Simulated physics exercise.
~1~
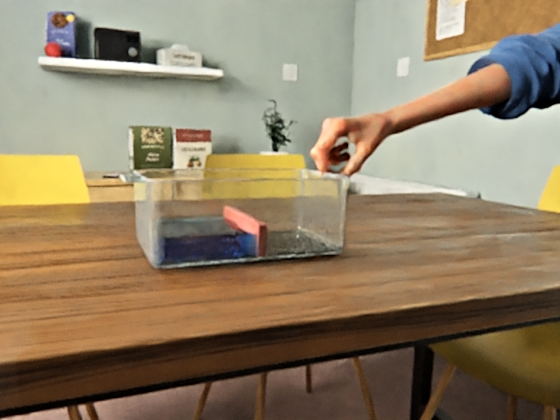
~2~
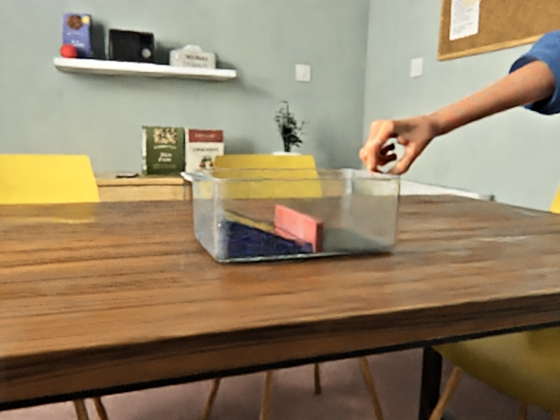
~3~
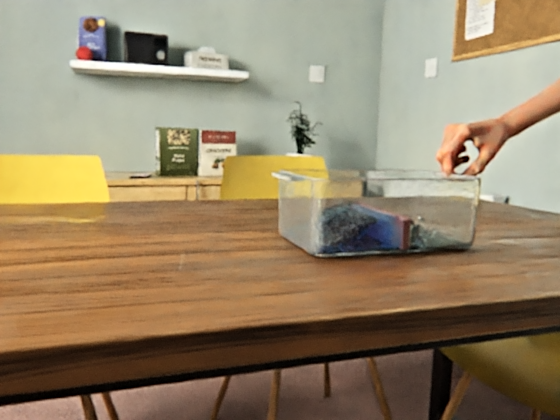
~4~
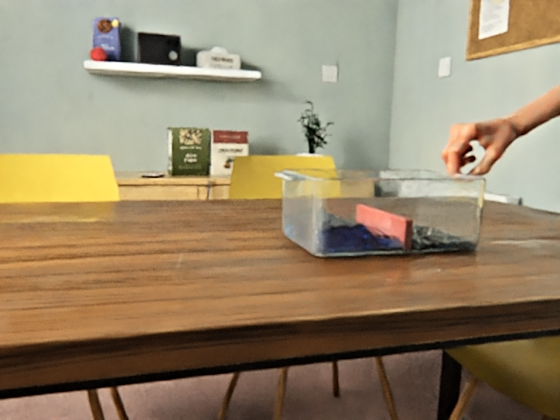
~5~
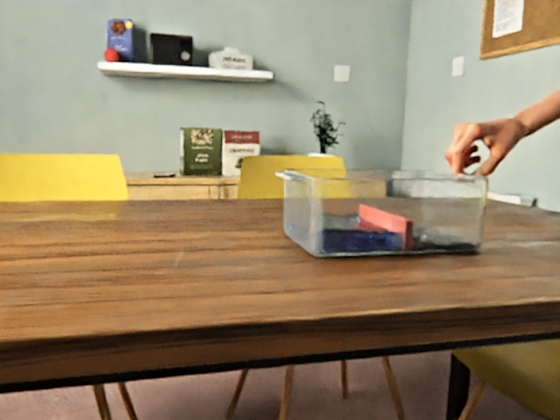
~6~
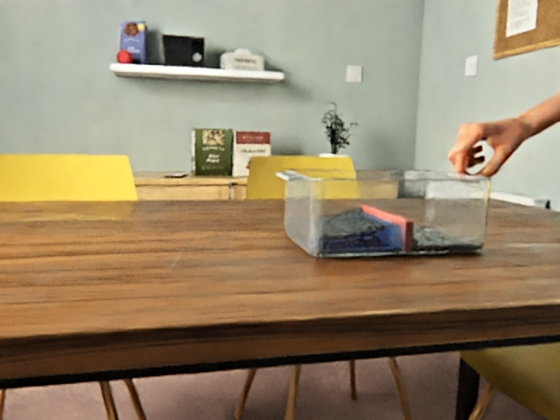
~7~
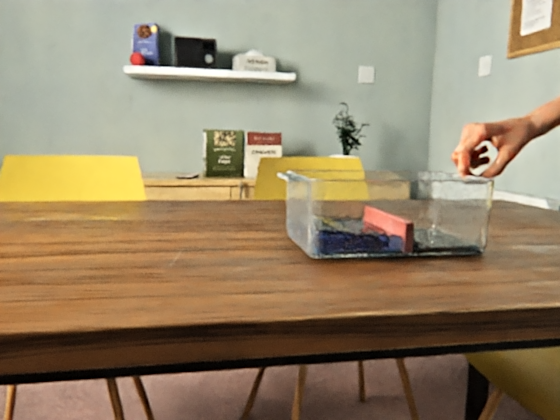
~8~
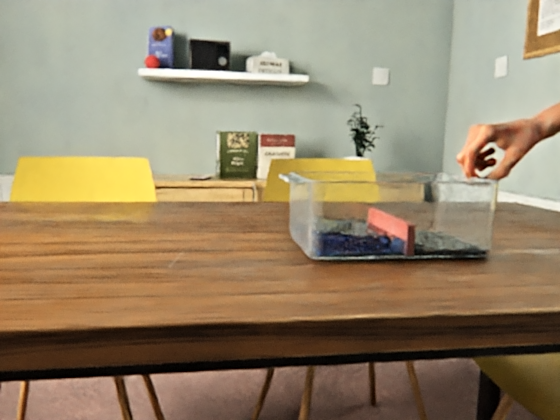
Clear oblong tub with blue water left of a red divider sliding right under a hand's pull, sloshing, then resting on the table.
